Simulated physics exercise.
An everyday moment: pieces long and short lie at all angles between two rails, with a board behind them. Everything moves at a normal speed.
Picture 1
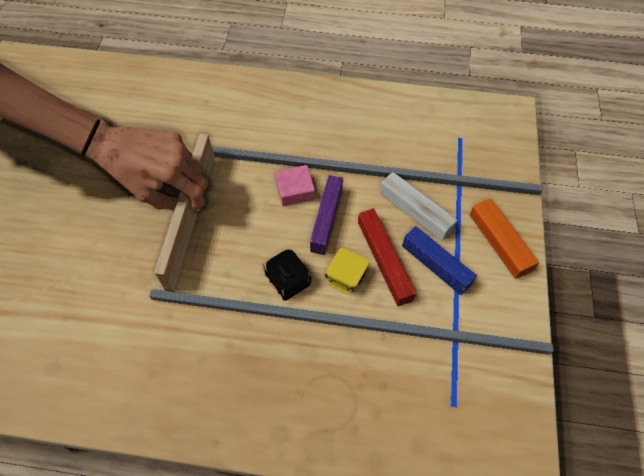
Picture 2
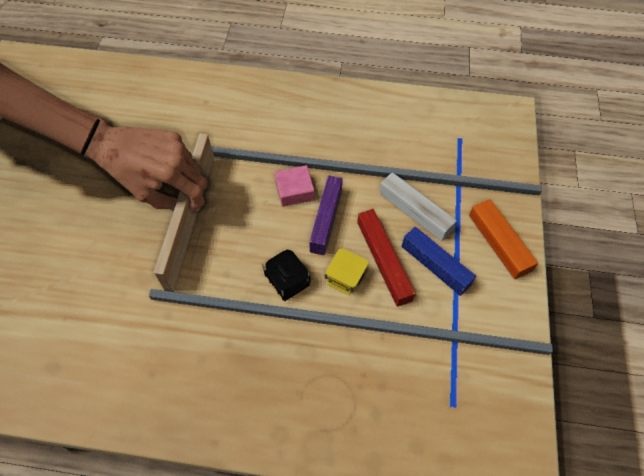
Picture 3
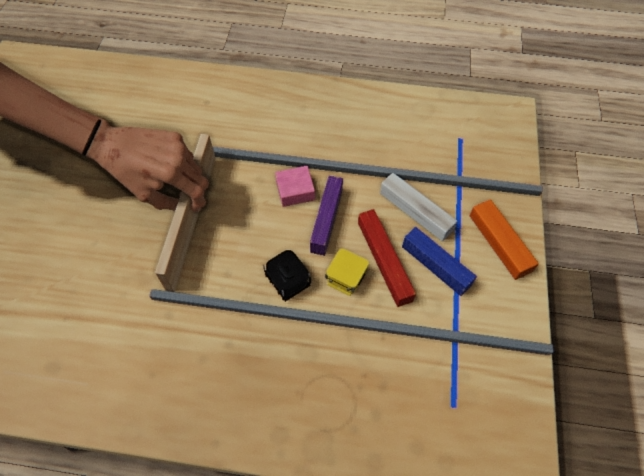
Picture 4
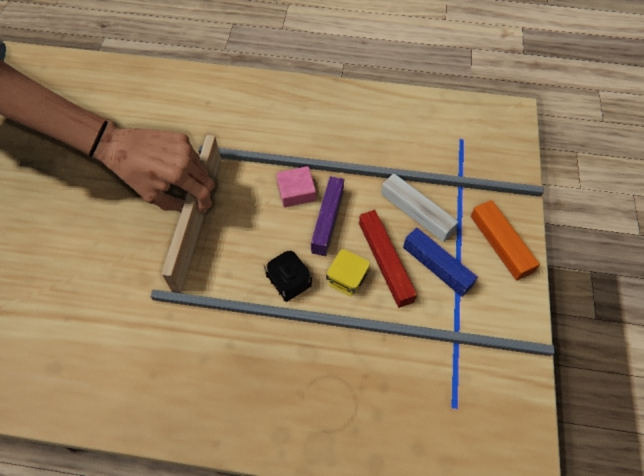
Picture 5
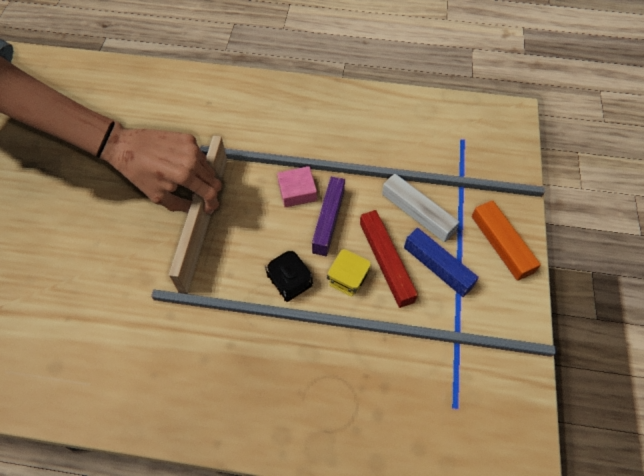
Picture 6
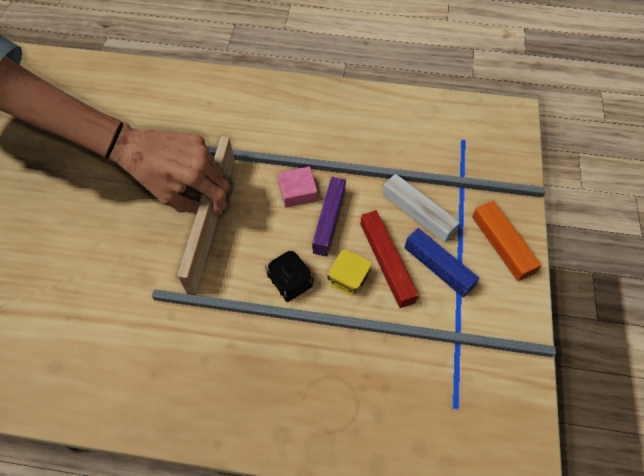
A hand holds a wooden board still between two gray rails, then slides it slightly to the right, while the colored blocks and sticks lying at various angles around a blue line on the table stay in place.
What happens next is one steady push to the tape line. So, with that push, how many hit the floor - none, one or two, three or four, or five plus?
One to two.
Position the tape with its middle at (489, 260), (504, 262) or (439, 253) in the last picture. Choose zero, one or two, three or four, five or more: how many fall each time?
Count per stopping tape, as listed: Three to four, 3 or 4, none at all.
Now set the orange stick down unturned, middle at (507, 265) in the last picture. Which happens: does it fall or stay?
It drops down.
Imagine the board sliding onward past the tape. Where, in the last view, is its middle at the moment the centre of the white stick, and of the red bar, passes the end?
I reckon its middle sits around (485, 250) and then around (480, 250).
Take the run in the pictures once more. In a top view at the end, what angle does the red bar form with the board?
Near 25 degrees.
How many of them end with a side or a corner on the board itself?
The number is 3.
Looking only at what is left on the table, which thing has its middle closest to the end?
Foremost: The blue bar.
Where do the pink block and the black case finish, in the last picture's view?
Pink block at about (480, 213), black case at about (477, 316).
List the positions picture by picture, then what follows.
The first picture shows orange stick (503, 238); blue bar (438, 260); white stick (417, 206); board (188, 210); tape (458, 254).
The second picture shows blue bar (437, 261); black case (287, 275).
The third picture shows white stick (417, 207); board (188, 210).
The fourth picture shows orange stick (504, 239); purple bar (328, 215).
The fifth picture shows blue bar (440, 262); red bar (387, 257).
The sixth picture shows orange stick (505, 240); blue bar (440, 262); white stick (420, 208); board (209, 213); tape (460, 256).
Soon after, none off yet; orange stick at rest near (505, 240); blue bar at rest near (440, 262); white stick at rest near (420, 208).
Then, none off yet; orange stick at rest near (505, 240); blue bar moving near (450, 261); white stick moved a little near (432, 207).
Further on, none off yet; orange stick moved a little near (538, 239); blue bar moved about its own width near (501, 262); white stick moved about its own width near (493, 216).
At rest, the number that fall off is one or two; fallen, orange stick.
